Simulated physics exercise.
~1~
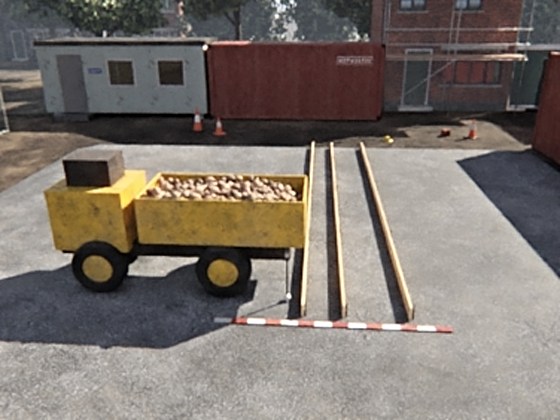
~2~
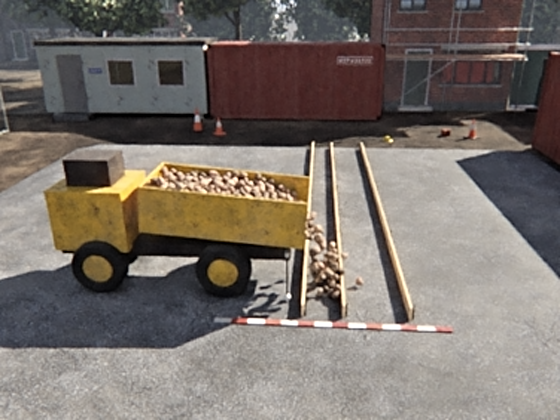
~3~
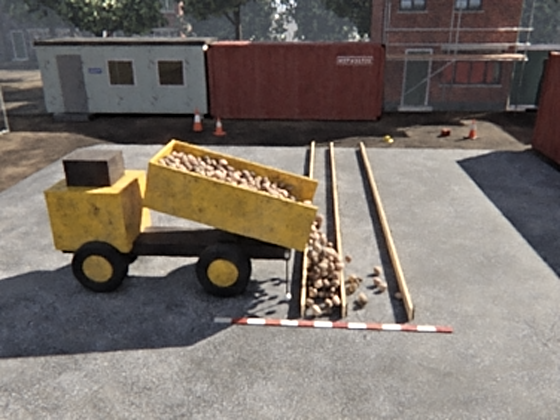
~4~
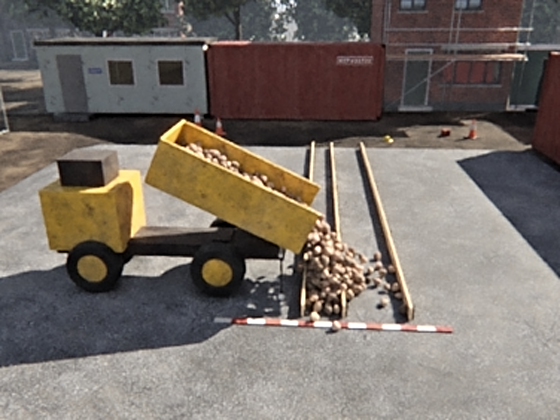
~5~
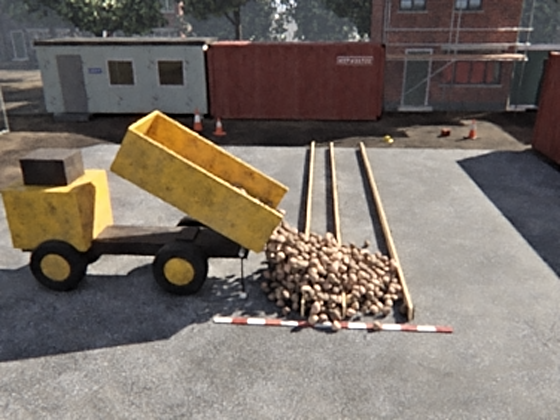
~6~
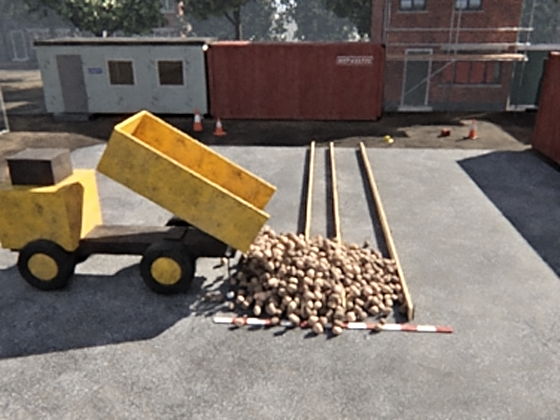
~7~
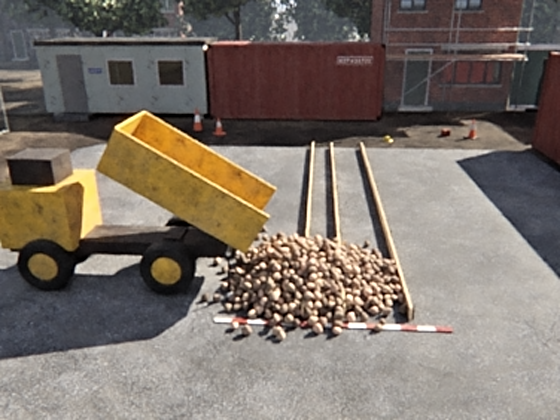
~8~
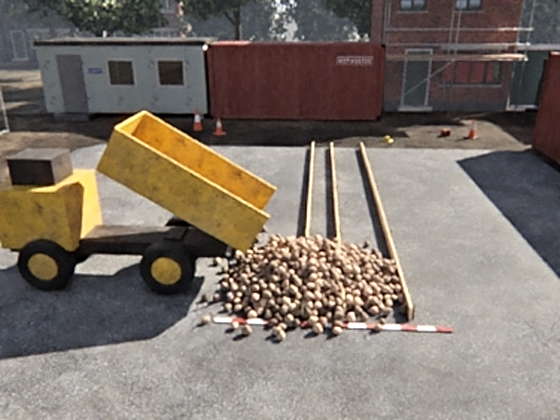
On a paved yard before containers and a brick building, a yellow tipper raises its skip and spills brown cobbles rightward over low planks, then rolls left as more pour out, ending still with its skip raised and empty beside a broad heap partly covering a striped staff.
